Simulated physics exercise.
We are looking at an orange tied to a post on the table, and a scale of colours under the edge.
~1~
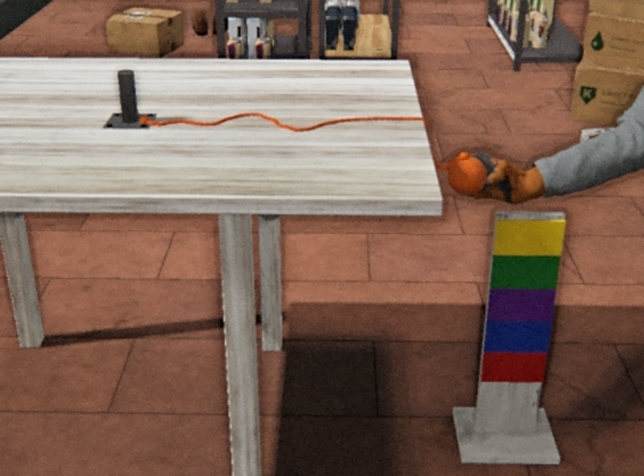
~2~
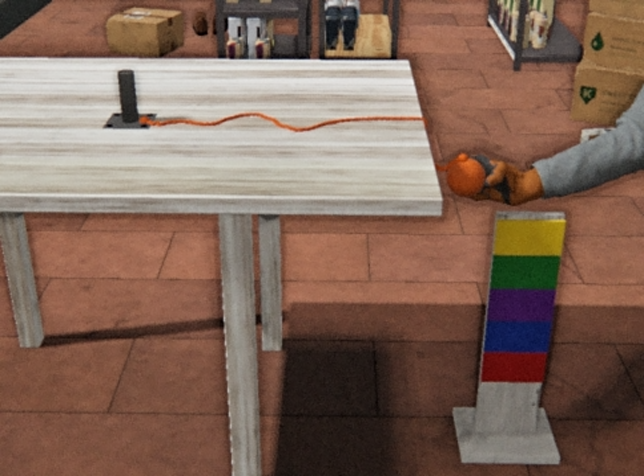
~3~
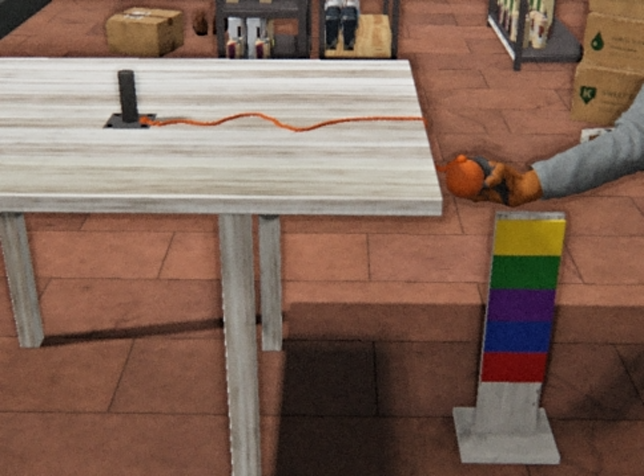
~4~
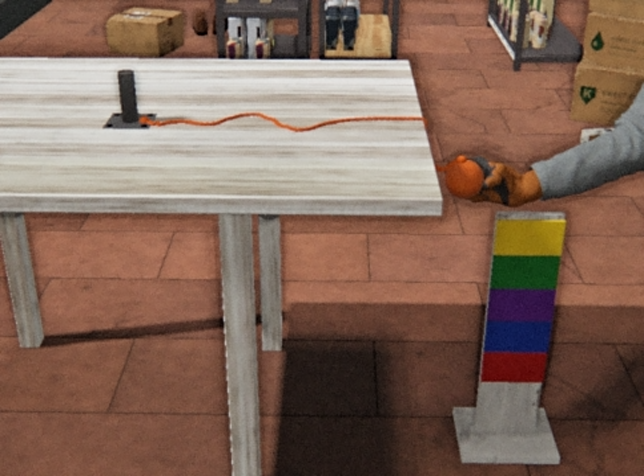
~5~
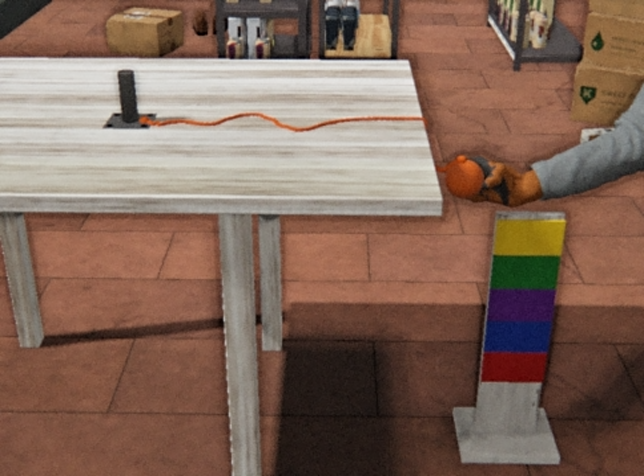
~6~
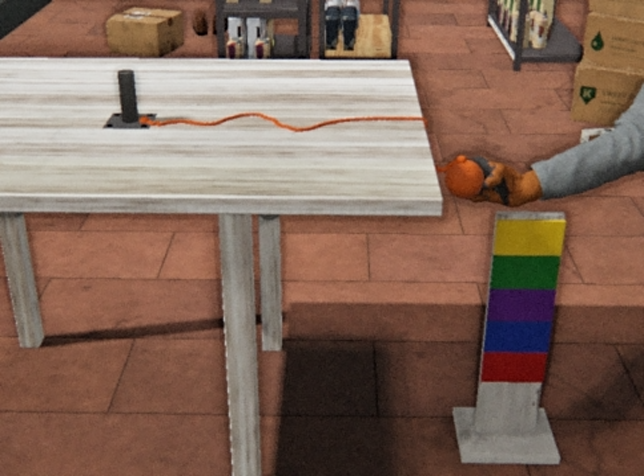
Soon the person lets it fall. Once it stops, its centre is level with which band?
The green band.
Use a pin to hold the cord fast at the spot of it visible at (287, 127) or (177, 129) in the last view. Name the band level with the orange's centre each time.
In order: Yellow; green.
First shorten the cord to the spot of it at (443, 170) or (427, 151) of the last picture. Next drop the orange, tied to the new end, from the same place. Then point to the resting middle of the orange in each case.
The pixels are close to (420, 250) and (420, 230), one per try.
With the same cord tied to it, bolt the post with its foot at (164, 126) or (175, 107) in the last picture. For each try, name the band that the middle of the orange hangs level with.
Trial 1 - purple; trial 2 - purple.
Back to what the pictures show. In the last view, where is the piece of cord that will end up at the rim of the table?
Approx. (366, 119).
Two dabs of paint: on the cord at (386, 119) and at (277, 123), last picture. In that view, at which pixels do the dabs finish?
In that view they reach (425, 148) and (316, 123).
Soon after, orange near (409, 257); level with green.
Then, orange near (428, 273); level with green.
At rest, orange near (422, 274); level with green. The cord holds its middle at green.
